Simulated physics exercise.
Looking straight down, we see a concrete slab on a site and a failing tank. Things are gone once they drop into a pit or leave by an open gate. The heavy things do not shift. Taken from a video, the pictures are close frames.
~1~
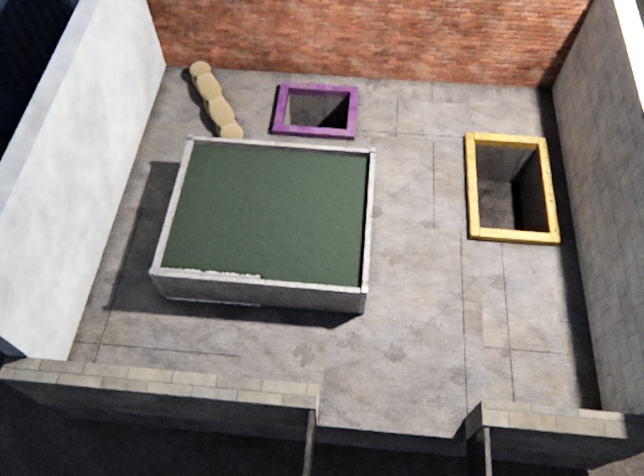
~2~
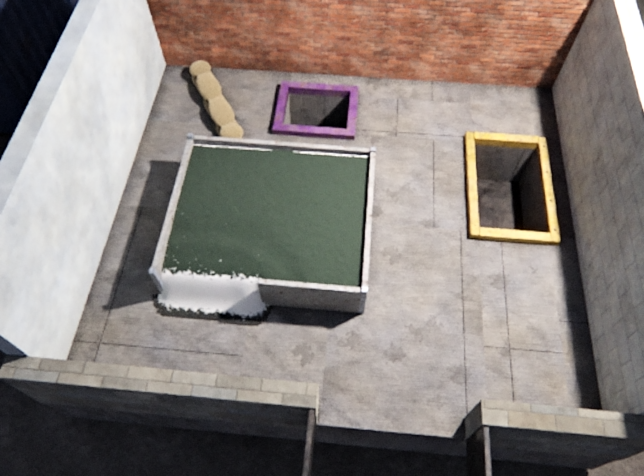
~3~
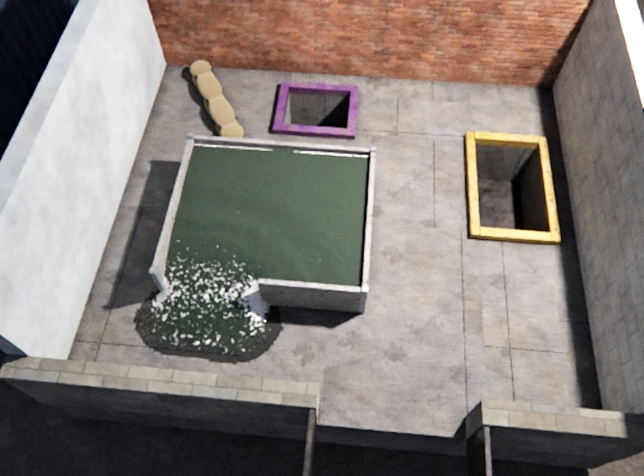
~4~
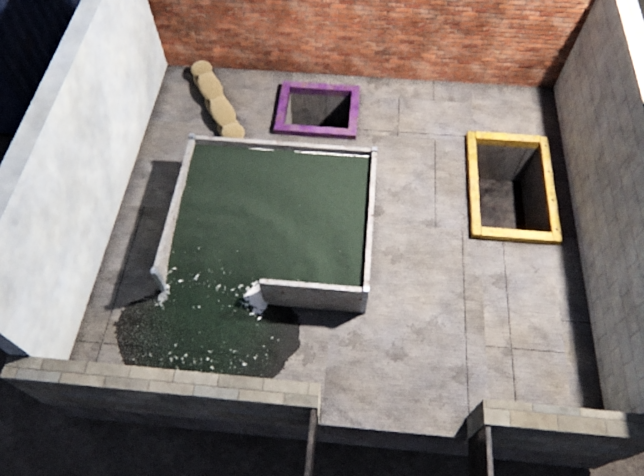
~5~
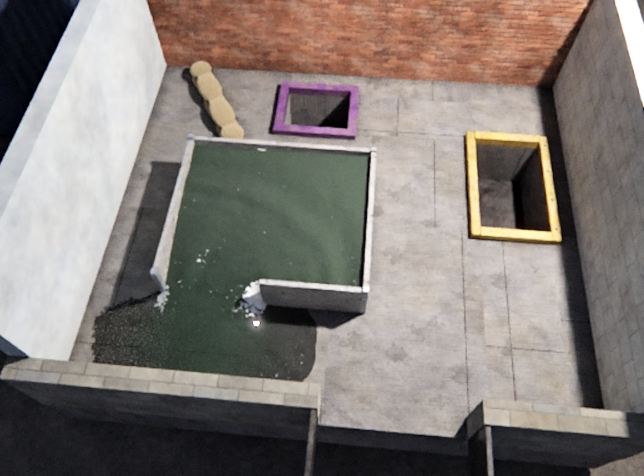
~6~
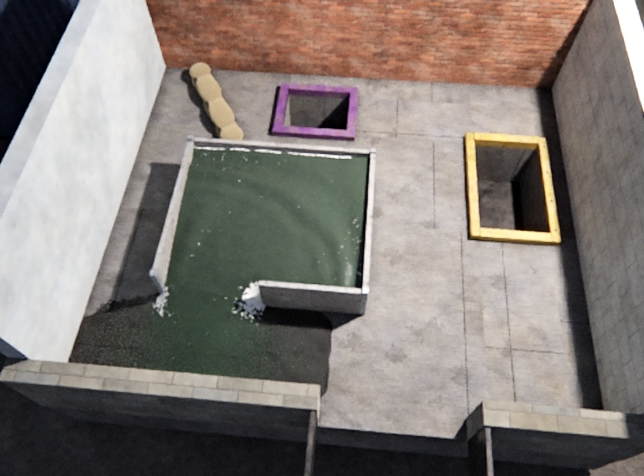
Dark green water sits still in a walled tank on a concrete slab, beside a purple-edged pit and a yellow-edged pit. The tank's near wall bursts at its left end, scattering white fragments, and the water pours through the gap, spreading across the slab toward the low front wall and out to both sides.
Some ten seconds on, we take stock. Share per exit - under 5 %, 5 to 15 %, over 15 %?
Outcome: The gate will capture a medium share of five to fifteen per cent; the yellow pit will capture a light share below five per cent; the purple pit will capture a light share below five per cent.
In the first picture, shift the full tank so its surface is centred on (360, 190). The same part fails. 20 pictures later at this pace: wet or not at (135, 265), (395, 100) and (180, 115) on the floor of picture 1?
In order: Inundated, then unflooded, then inundated.
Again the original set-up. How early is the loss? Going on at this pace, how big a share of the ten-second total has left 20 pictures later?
That comes to 20 per cent, as I work it out.
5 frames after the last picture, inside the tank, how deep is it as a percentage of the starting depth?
My reading is roughly 74 in a hundred.
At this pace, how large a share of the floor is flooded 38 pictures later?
Roughly 70 percent, I reckon.
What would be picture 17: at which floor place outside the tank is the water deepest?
I would point to (63, 380).
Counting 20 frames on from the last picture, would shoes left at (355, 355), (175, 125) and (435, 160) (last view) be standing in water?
One by one: Waterlogged / waterlogged / left dry.
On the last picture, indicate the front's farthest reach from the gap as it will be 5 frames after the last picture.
Roughly (397, 410).
A moment on, water covers 15 % of the floor; the gate 0 %, the yellow pit 0 %, the purple pit 0 %.
Next, water covers 35 % of the floor; the gate 1 %, the yellow pit 0 %, the purple pit 0 %.
Then, water covers 55 % of the floor; the gate 2 %, the yellow pit 0 %, the purple pit 0 %.
Later, water covers 70 % of the floor; the gate 3 %, the yellow pit 0 %, the purple pit 0 %.
In the end, water covers 90 % of the floor; the gate 7 %, the yellow pit 0 %, the purple pit 0 %.
